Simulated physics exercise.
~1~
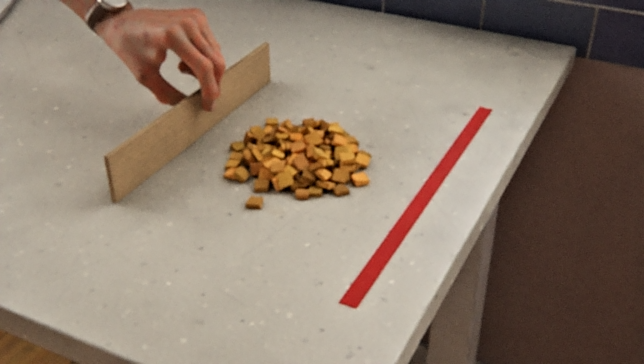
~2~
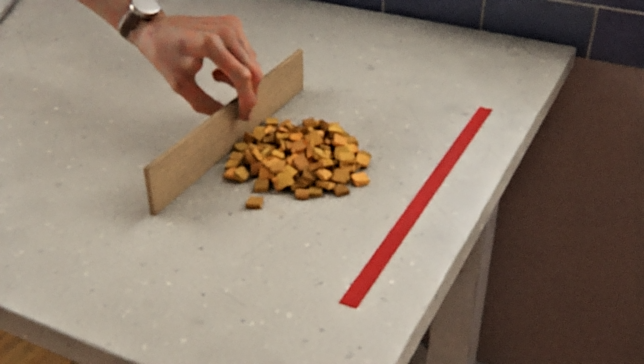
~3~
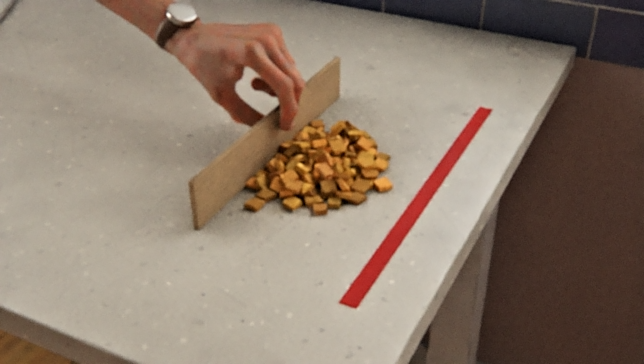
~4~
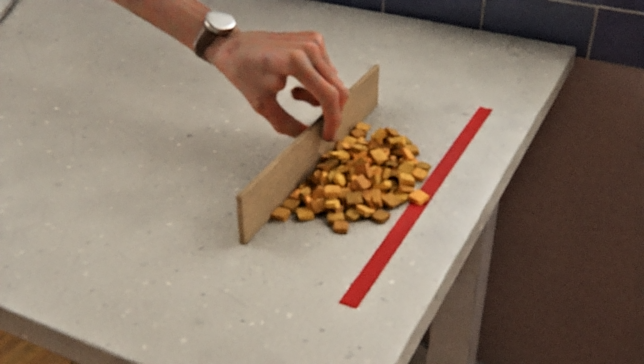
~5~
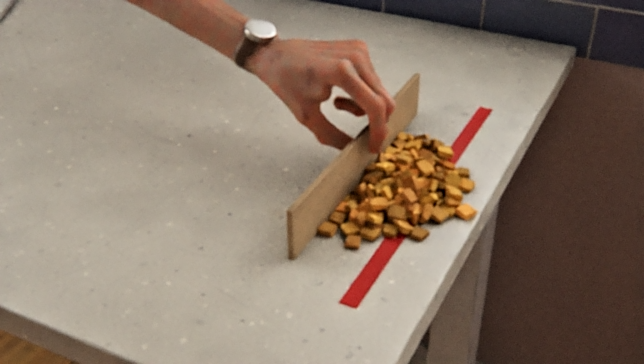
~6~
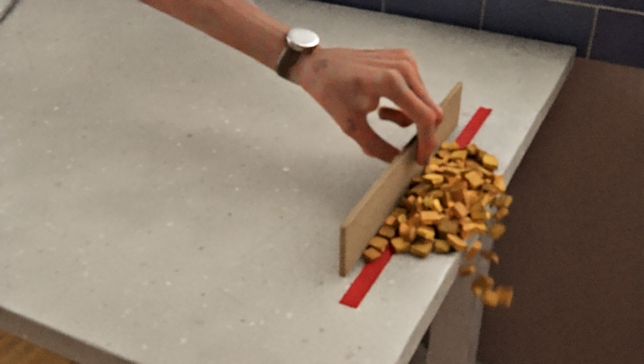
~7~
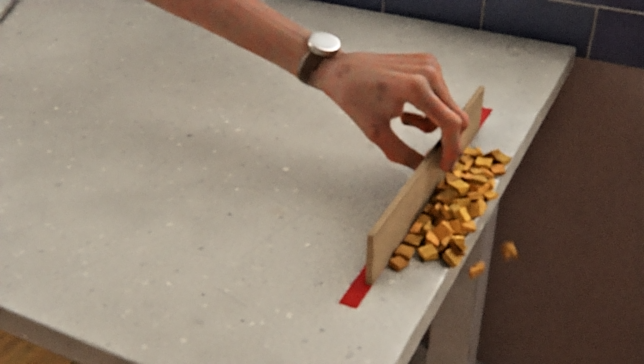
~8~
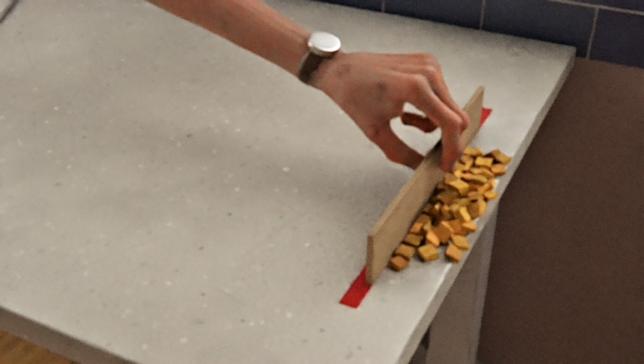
In the video, a hand slides an upright piece of card rightward across a table, pushing a heap of small brown chunks over a line of red tape. Some pieces fall off the edge before the card stops at the tape, with the remaining chunks resting along the edge.
